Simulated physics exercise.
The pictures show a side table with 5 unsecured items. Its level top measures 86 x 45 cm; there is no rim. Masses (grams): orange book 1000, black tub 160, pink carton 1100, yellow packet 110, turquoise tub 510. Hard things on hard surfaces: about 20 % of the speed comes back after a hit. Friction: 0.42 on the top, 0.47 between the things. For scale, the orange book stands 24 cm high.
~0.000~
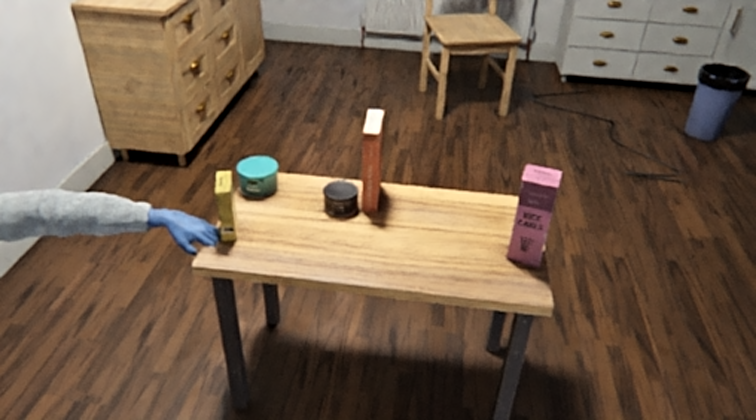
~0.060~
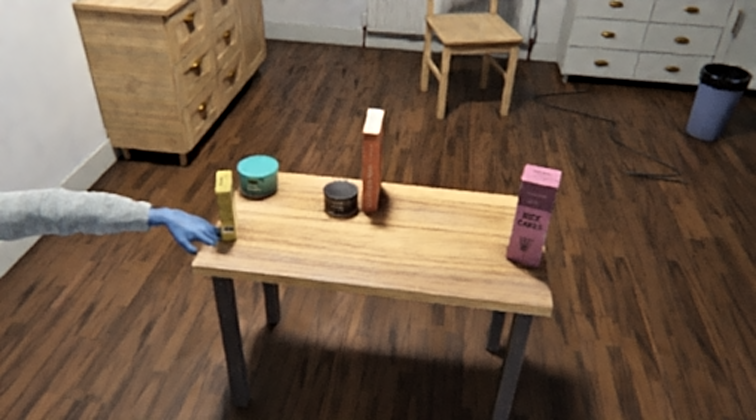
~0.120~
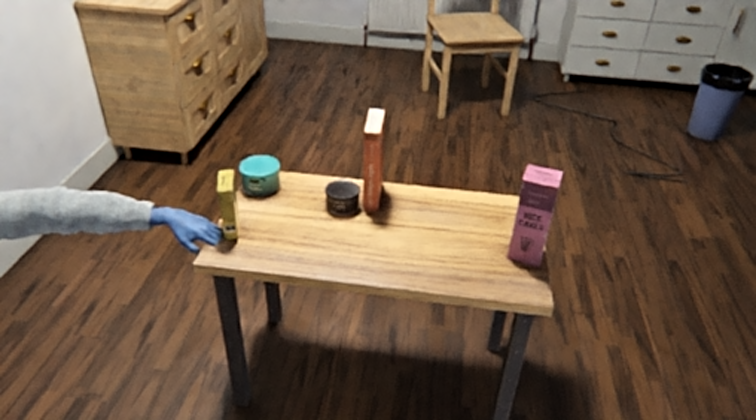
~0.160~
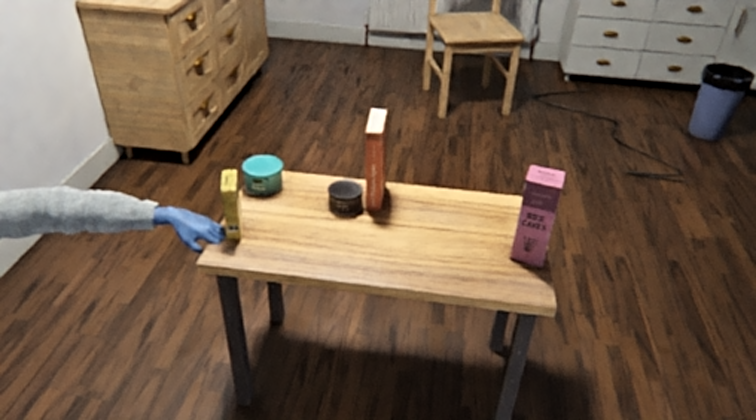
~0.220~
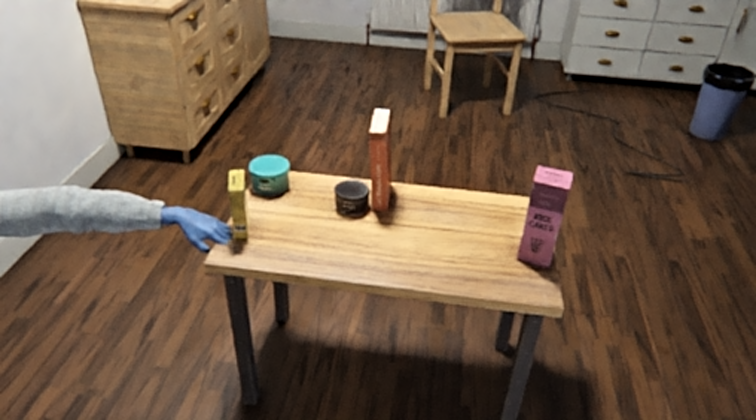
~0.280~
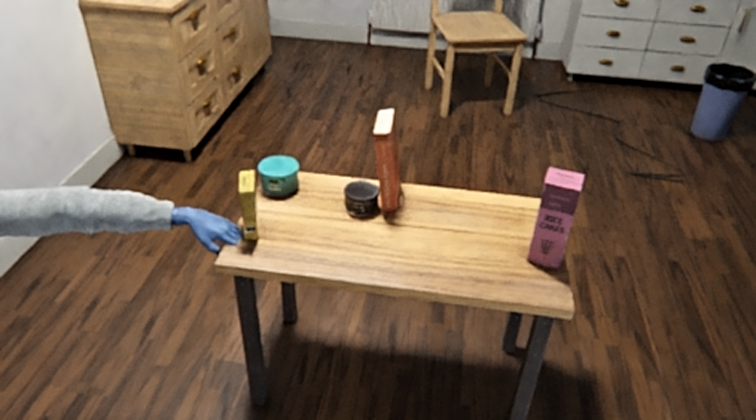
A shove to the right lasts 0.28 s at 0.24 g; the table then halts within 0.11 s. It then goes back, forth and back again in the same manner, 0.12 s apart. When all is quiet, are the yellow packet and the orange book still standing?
The yellow packet falls over, the orange book falls over.
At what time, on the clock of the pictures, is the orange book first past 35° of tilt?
At about 0.8 s.
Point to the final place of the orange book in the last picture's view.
Near (420, 192).
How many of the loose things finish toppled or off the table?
3 of them.
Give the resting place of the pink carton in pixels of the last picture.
Around (549, 402).
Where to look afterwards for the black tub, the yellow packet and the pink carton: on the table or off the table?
The black tub ends on the table; the yellow packet ends on the table; the pink carton finishes off the table.
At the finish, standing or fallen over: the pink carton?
The pink carton tips over.
After 0.68 s, table along by 12 cm; yellow packet on its side near (315, 223); pink carton 15° off upright; turquoise tub moved 2 cm.
After 0.98 s, pink carton now off the table; orange book on its side near (420, 192); yellow packet on its side near (271, 219).
After 1.28 s, table along by 5 cm; orange book on its side near (436, 194); yellow packet on its side near (286, 220); black tub moved 2 cm.
After 1.78 s, table along by 9 cm; orange book on its side near (456, 196); yellow packet on its side near (308, 223); turquoise tub moved 2 cm.
In the end (2.7 s), off the table and tipped over, pink carton; toppled on the table, orange book and yellow packet; the other 2 under 5 cm from the start. At the end, from the last picture's camera, yellow packet near (270, 218), orange book near (420, 192).
